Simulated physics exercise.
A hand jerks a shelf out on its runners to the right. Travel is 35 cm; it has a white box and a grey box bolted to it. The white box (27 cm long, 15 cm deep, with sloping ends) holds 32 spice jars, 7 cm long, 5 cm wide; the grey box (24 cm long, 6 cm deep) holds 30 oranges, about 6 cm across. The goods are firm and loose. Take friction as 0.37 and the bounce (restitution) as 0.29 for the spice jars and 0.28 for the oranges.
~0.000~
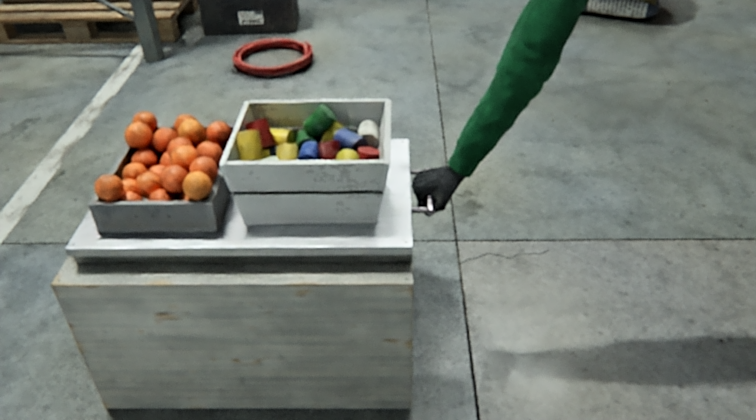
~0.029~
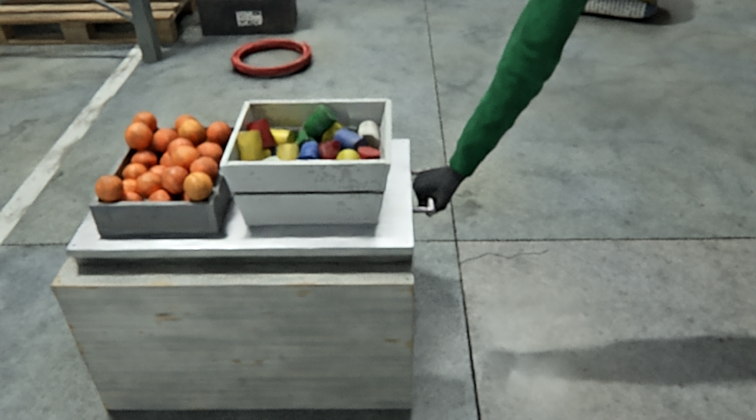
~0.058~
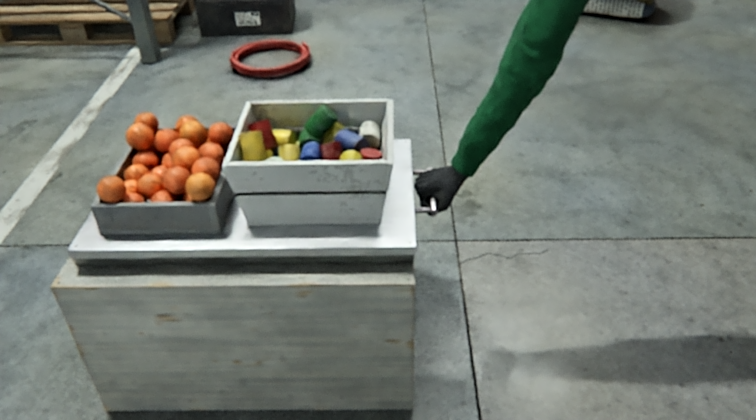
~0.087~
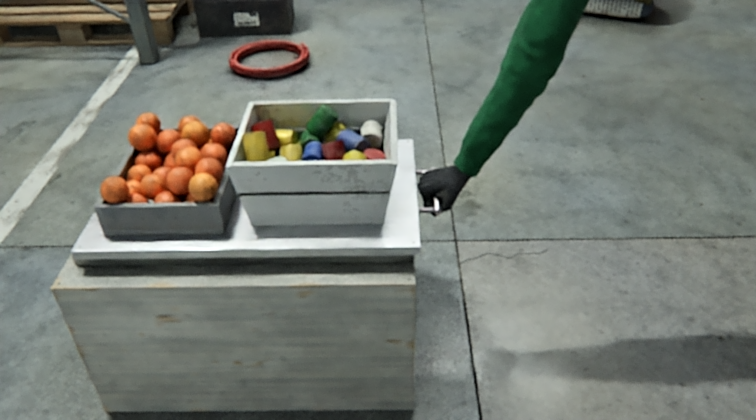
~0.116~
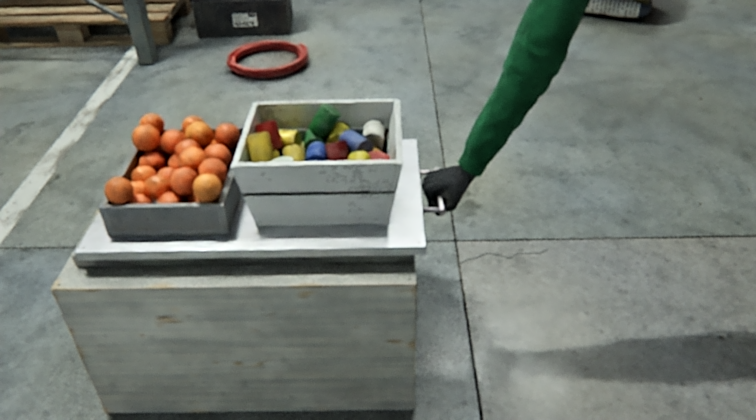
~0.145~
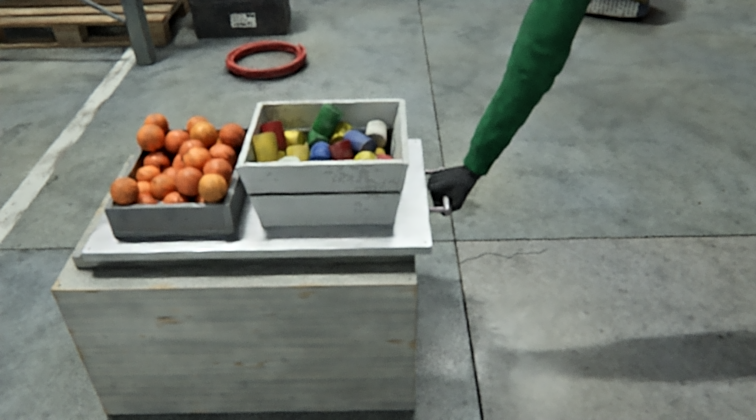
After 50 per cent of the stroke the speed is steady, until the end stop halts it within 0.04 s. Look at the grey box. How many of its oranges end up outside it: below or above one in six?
Fewer than one in six of the oranges leave the grey box.
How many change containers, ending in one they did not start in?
Roughly 0.
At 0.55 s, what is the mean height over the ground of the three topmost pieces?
Roughly 62 cm.
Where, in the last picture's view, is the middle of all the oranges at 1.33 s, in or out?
At about (334, 173).
After 0.47 s, the shelf hits its stop.
After 0.55 s, the white box has all 32 and the grey box has all 30.
After 0.67 s, the white box has all 32 and the grey box has all 30.
After 0.89 s, the white box has all 32 and the grey box has all 30.
When it is over (at 1.33 s), the white box has all 32 and the grey box is down by 1 of 30. Asked share, 1 of 30, 3 per cent.
